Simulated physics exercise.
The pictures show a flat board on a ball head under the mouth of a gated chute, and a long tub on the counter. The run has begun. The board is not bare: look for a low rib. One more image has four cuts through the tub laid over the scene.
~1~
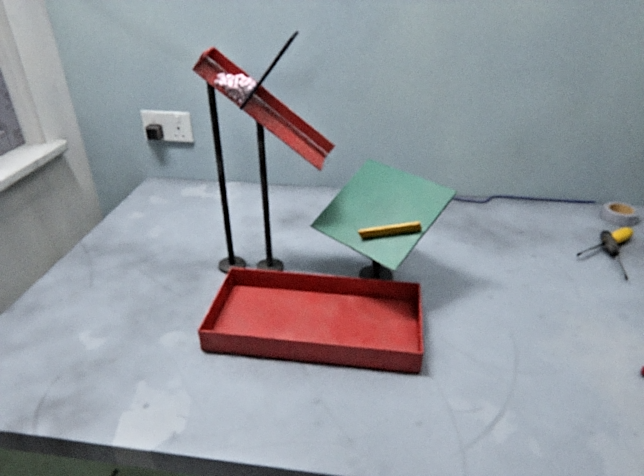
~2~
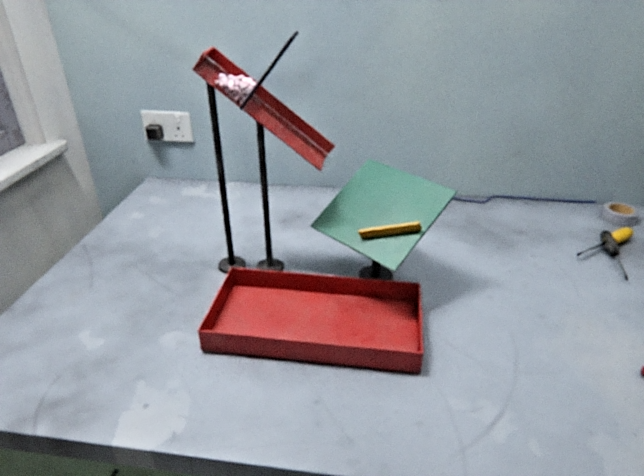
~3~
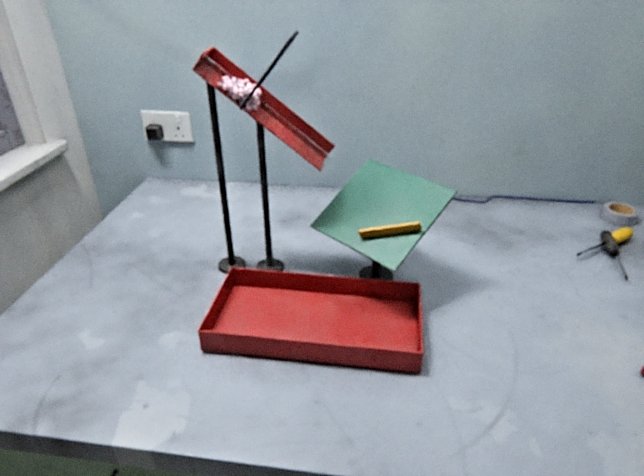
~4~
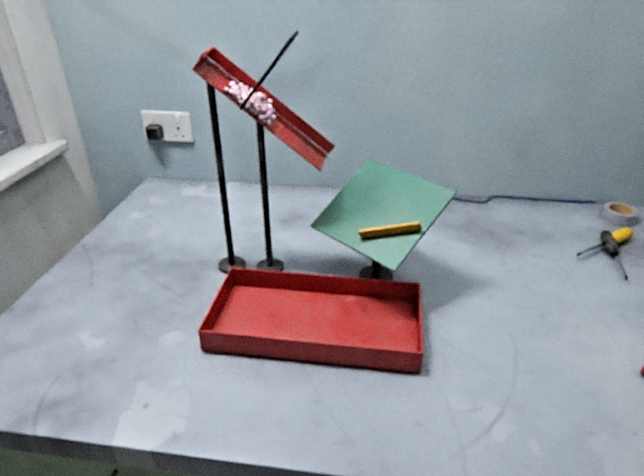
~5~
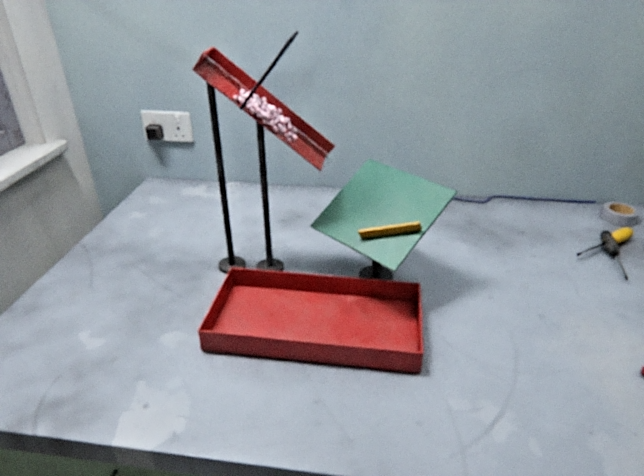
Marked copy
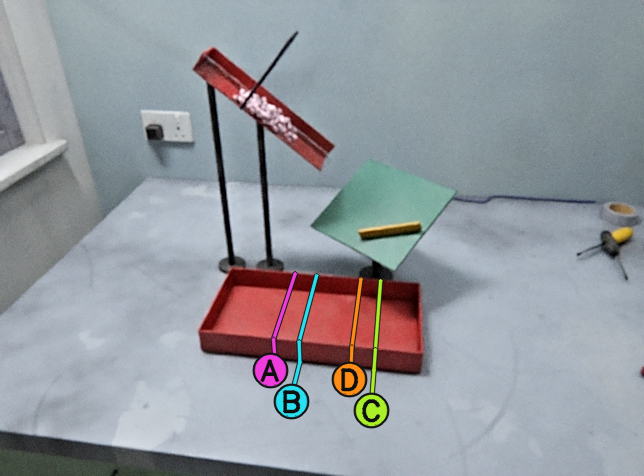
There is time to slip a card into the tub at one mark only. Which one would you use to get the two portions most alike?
Use line B.
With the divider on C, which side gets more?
Left.
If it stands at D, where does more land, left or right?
More lands on the left.
On the marked copy, line A crosses the front rim at (273, 338); line B crosses the front rim at (299, 340); line C crosses the front rim at (375, 348); line D crosses the front rim at (351, 346).
Choosing A, of what is caught, a small part on the left of the divider, most on the right.
Choosing B, of what is caught, about half on the left of the divider, about half on the right.
Choosing C, of what is caught, all on the left of the divider, none on the right.
Choosing D, of what is caught, nearly all on the left of the divider, a stray few on the right.
